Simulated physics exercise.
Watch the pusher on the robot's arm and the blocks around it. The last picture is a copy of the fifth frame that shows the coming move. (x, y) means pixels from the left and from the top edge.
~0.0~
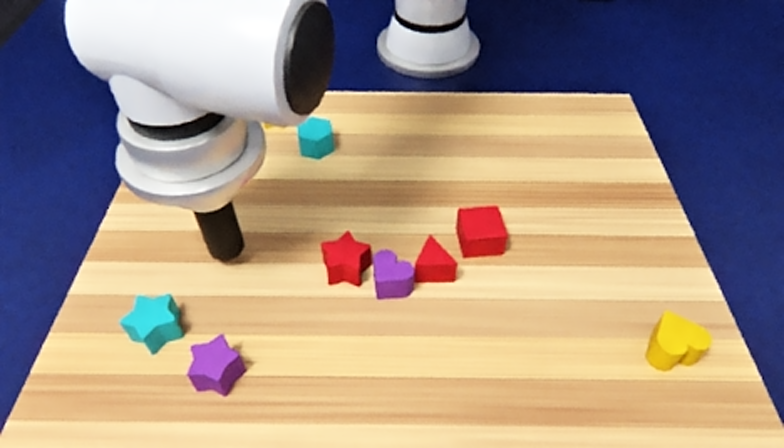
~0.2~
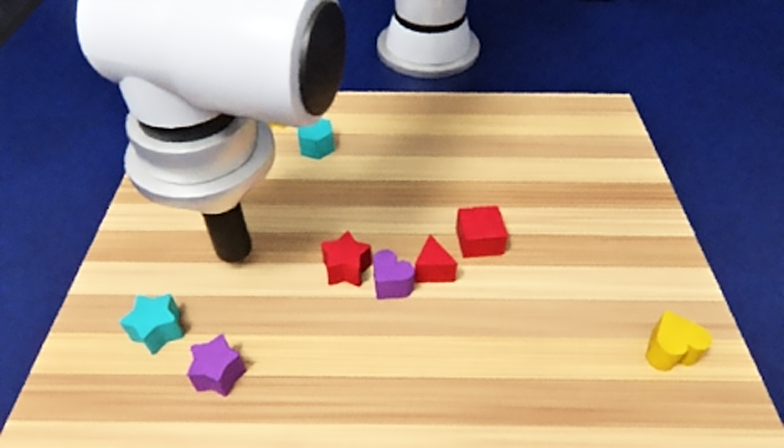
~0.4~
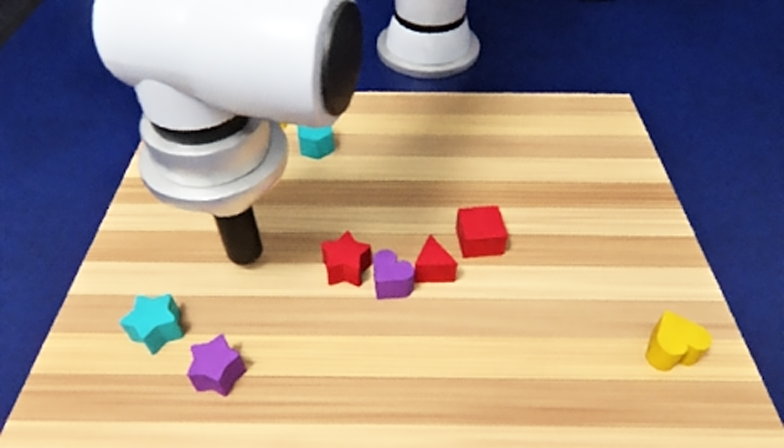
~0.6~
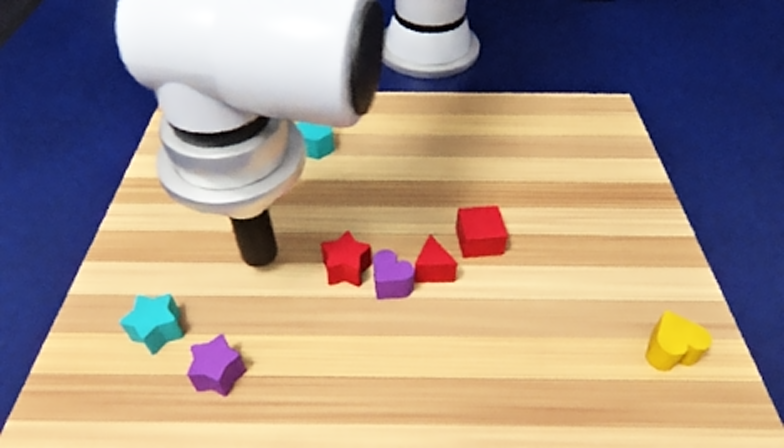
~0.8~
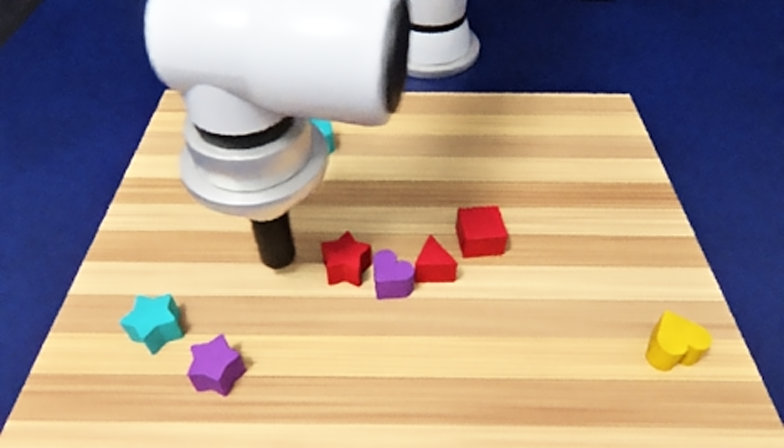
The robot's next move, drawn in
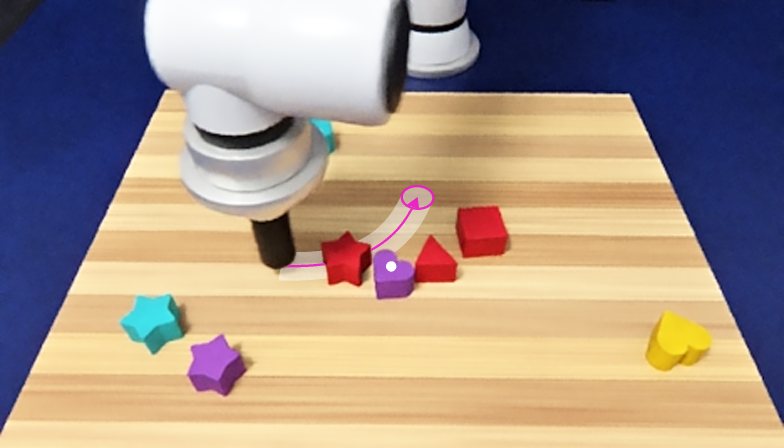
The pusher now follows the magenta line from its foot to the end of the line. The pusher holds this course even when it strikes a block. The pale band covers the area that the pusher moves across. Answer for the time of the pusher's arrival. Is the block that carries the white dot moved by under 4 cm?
I believe so.
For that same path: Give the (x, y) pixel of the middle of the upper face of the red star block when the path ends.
My estimate: (411, 239).
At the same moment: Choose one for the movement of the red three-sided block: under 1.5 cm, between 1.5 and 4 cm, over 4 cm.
Up to 1.5 cm.
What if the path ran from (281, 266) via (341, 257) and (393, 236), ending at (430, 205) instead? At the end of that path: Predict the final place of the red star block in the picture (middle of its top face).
Around pixel (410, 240).
Path on the board, from (281, 266) by way of (343, 261) and (392, 235) to (418, 197); the dot is on the purple heart block.
The first path, step by step. One third of the way, pusher at (342, 251); red star block at (377, 244), turned 20° clockwise; purple heart block at (399, 270), turned 25° clockwise.
Two thirds of the way, pusher at (394, 224); red star block at (411, 239), turned 70° clockwise; purple heart block at (412, 274), turned 50° clockwise; red three-sided block at (444, 256), turned 20° anticlockwise.
At the end, pusher at (418, 187); red star block at (411, 239), turned 70° clockwise; purple heart block at (412, 274), turned 50° clockwise; red three-sided block at (444, 256), turned 20° anticlockwise; red four-sided block in place.
